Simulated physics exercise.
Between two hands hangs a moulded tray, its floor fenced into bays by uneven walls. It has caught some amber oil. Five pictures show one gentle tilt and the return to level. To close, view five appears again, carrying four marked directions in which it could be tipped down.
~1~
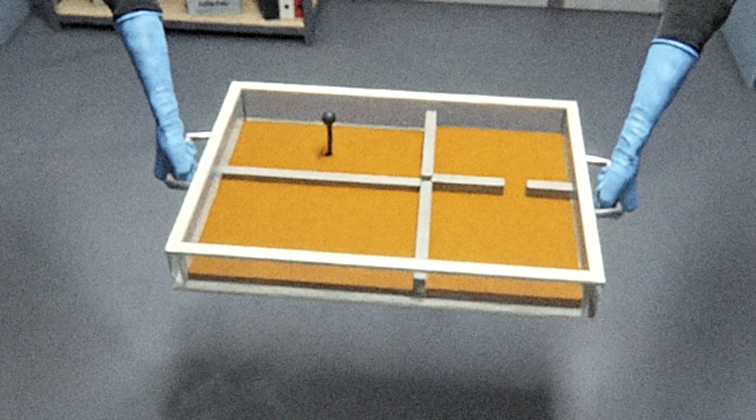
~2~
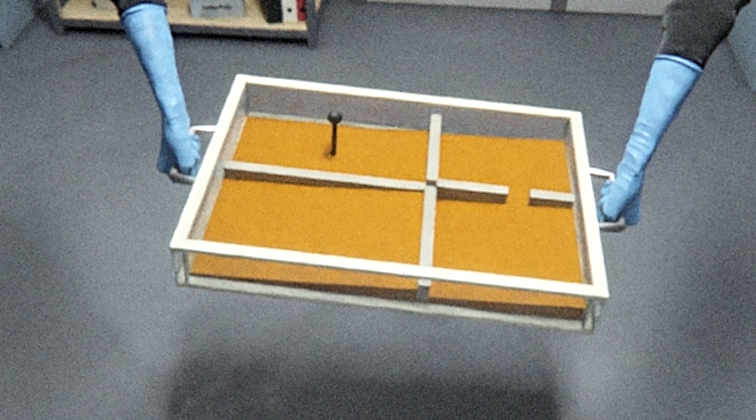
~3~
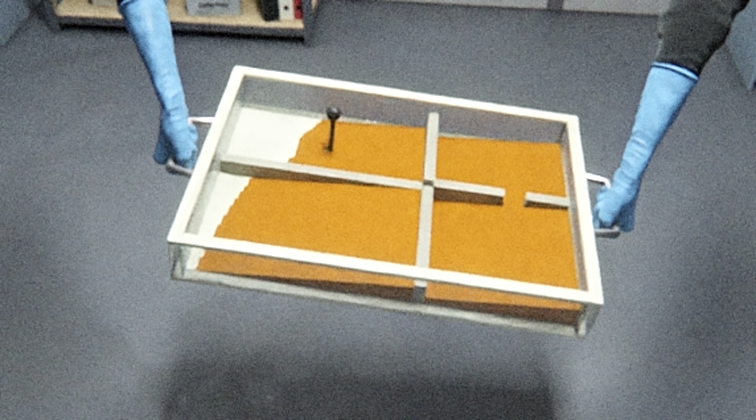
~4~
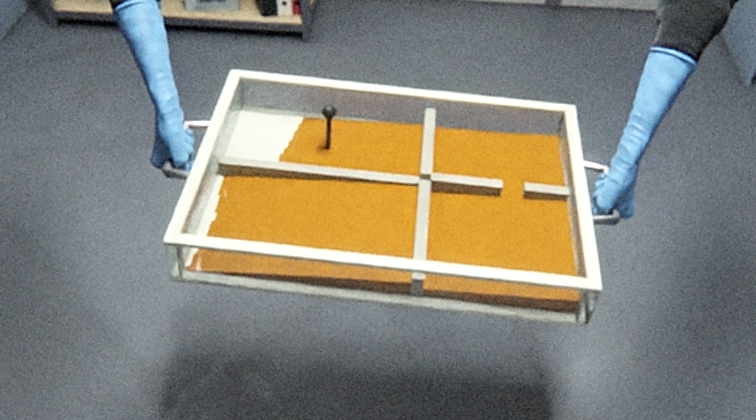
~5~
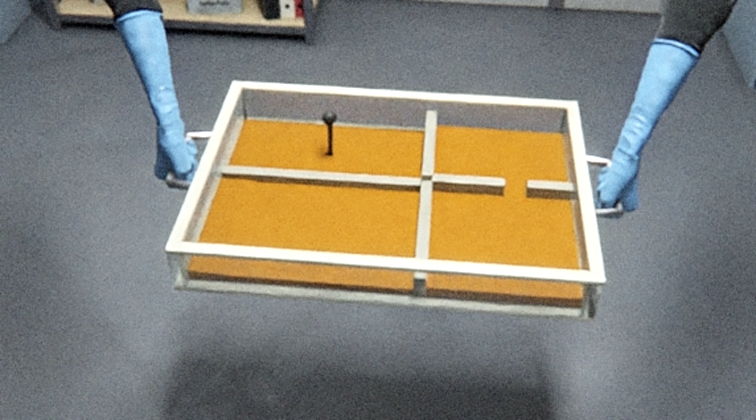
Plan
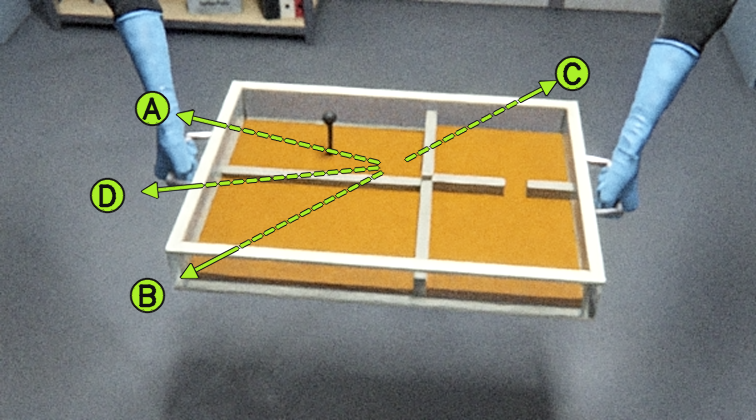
Amber oil shifts rightward, then spreads back as gloved hands tilt and level a tray.
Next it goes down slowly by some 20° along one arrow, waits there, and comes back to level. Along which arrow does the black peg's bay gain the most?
I would pick arrow A.
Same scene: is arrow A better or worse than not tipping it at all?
Better.
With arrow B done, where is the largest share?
It is the front left one.
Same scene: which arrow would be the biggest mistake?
B.
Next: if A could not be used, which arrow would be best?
D.
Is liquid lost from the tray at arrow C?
Yes.
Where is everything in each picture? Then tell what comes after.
The tray is level; deepest in the front right bay, at (499, 239), shallowest in the back left; black peg at (329, 118), in the first frame.
Tipped about 4° down to the right; no wall is crossed, in the second frame.
Tipped about 6° down to the right; no wall is crossed; black peg at (334, 113), in the third frame.
Tipped about 3° down to the right; no wall is crossed, in the fourth frame.
The tray is level; deepest in the back right bay, at (497, 159), shallowest in the back left; black peg at (330, 118), in the fifth frame.
On the marked copy, A ends at (182, 115); B ends at (186, 274); C ends at (551, 84); D ends at (147, 191).
If A is chosen, about 37 % of the liquid ends in the peg's bay; about 4 % goes over the rim.
If B is chosen, about 3 % of the liquid ends in the peg's bay; about 36 % goes over the rim.
If C is chosen, about 18 % of the liquid ends in the peg's bay; about 31 % goes over the rim.
If D is chosen, about 24 % of the liquid ends in the peg's bay; about 7 % goes over the rim.
